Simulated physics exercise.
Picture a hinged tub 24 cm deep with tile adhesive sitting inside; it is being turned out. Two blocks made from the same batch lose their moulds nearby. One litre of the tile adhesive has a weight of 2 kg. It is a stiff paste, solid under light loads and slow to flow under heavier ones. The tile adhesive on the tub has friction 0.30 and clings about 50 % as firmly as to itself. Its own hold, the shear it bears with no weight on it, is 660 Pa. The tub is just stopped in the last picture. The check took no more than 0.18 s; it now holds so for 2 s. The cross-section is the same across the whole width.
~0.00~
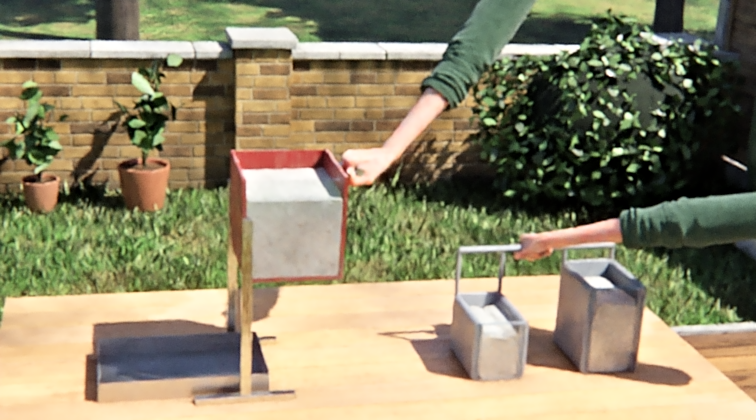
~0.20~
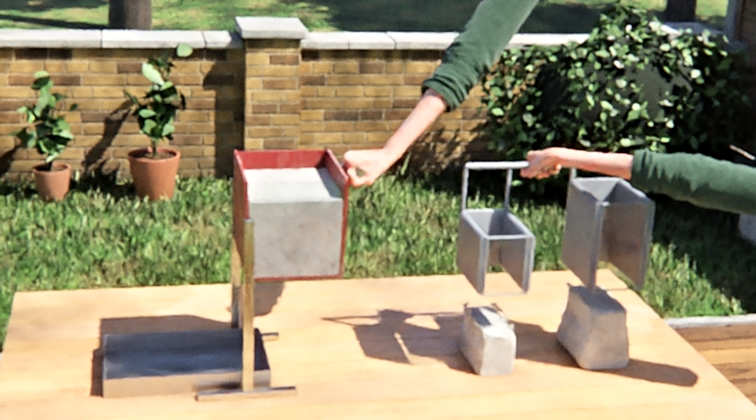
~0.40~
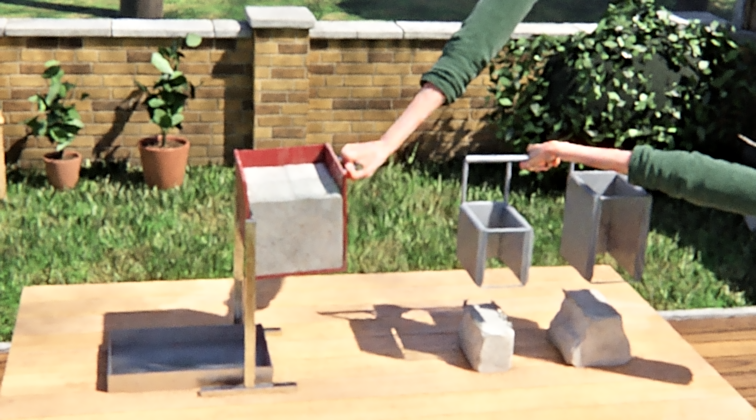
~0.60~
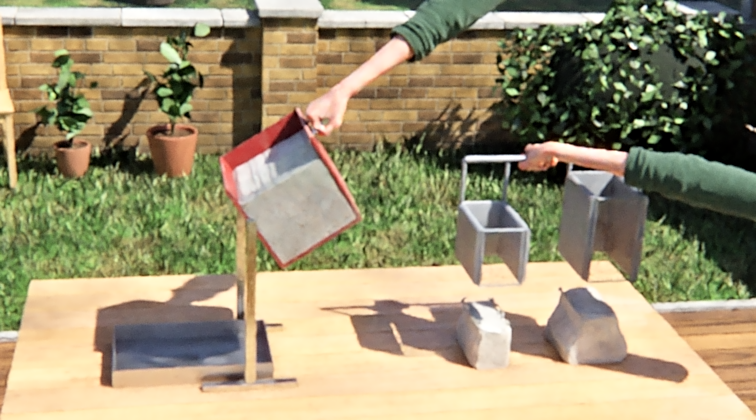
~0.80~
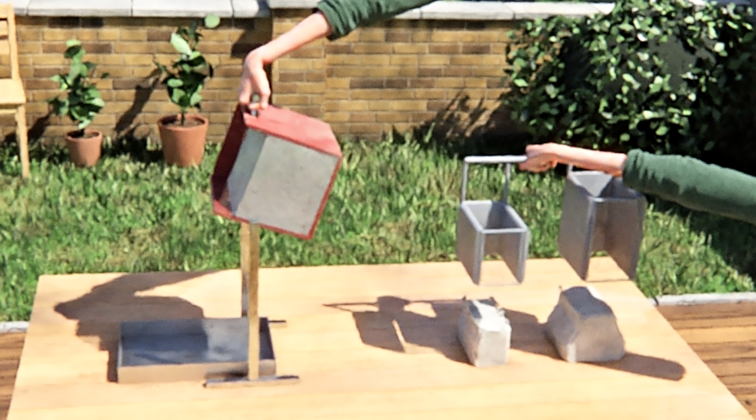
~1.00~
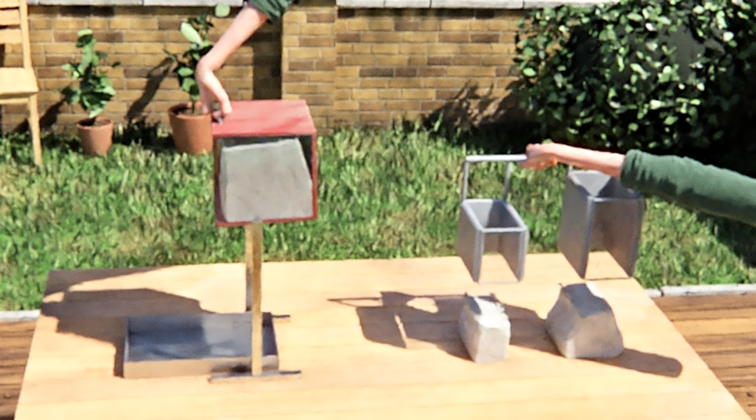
In this clip, one hand lifts two grey moulds off pale blocks, which slump slightly, the right one more, while another hand turns a red-rimmed tub of grey material leftward onto its side above a tray.
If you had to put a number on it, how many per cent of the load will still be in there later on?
My estimate is close to 58 per cent.
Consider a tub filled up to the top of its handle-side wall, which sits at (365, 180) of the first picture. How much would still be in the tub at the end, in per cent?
I'd say around 45 percent would remain in the tub at the end.
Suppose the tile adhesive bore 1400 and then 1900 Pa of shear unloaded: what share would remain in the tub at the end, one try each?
Roughly 100 % followed by roughly 100 %.
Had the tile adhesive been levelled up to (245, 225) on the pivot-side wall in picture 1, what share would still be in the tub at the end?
Then about 80 %.
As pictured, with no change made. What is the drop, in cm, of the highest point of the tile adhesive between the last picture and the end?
The top ends up some 10 cm below its level in the last picture.
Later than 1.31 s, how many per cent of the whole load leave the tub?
10 %.
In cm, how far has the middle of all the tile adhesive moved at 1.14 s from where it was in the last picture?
The shift is near 4 cm.
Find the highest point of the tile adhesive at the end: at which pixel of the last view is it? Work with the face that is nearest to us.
It ends up highest close to (279, 177).
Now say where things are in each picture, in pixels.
The first frame shows handle-side rim at (345, 179), tilt 0 degrees; highest point of the tile adhesive at (257, 200); test blocks 13 cm, 20 cm high (left to right).
The second frame shows handle-side rim at (345, 181), tilt 0 degrees; highest point of the tile adhesive at (258, 201); test blocks 13 cm, 17 cm high (left to right).
The third frame shows handle-side rim at (342, 176), tilt 4 degrees; highest point of the tile adhesive at (334, 196); test blocks 13 cm, 15 cm high (left to right).
The fourth frame shows handle-side rim at (309, 140), tilt 33 degrees; highest point of the tile adhesive at (315, 161); test blocks 12 cm, 15 cm high (left to right).
The fifth frame shows handle-side rim at (247, 127), tilt 71 degrees; highest point of the tile adhesive at (265, 138); test blocks 12 cm, 15 cm high (left to right).
The sixth frame shows handle-side rim at (214, 138), tilt 92 degrees; highest point of the tile adhesive at (292, 140); test blocks 12 cm, 15 cm high (left to right).
By 1.14 s, the tub is at 92 degrees and holds 89 %.
By 1.31 s, the tub is at 92 degrees and holds 67 %.
By 1.48 s, the tub is at 92 degrees and holds 60 %.
By 1.65 s, the tub is at 92 degrees and holds 58 %.
By 3.00 s, at the end, the tub is at 92 degrees and holds 58 %.
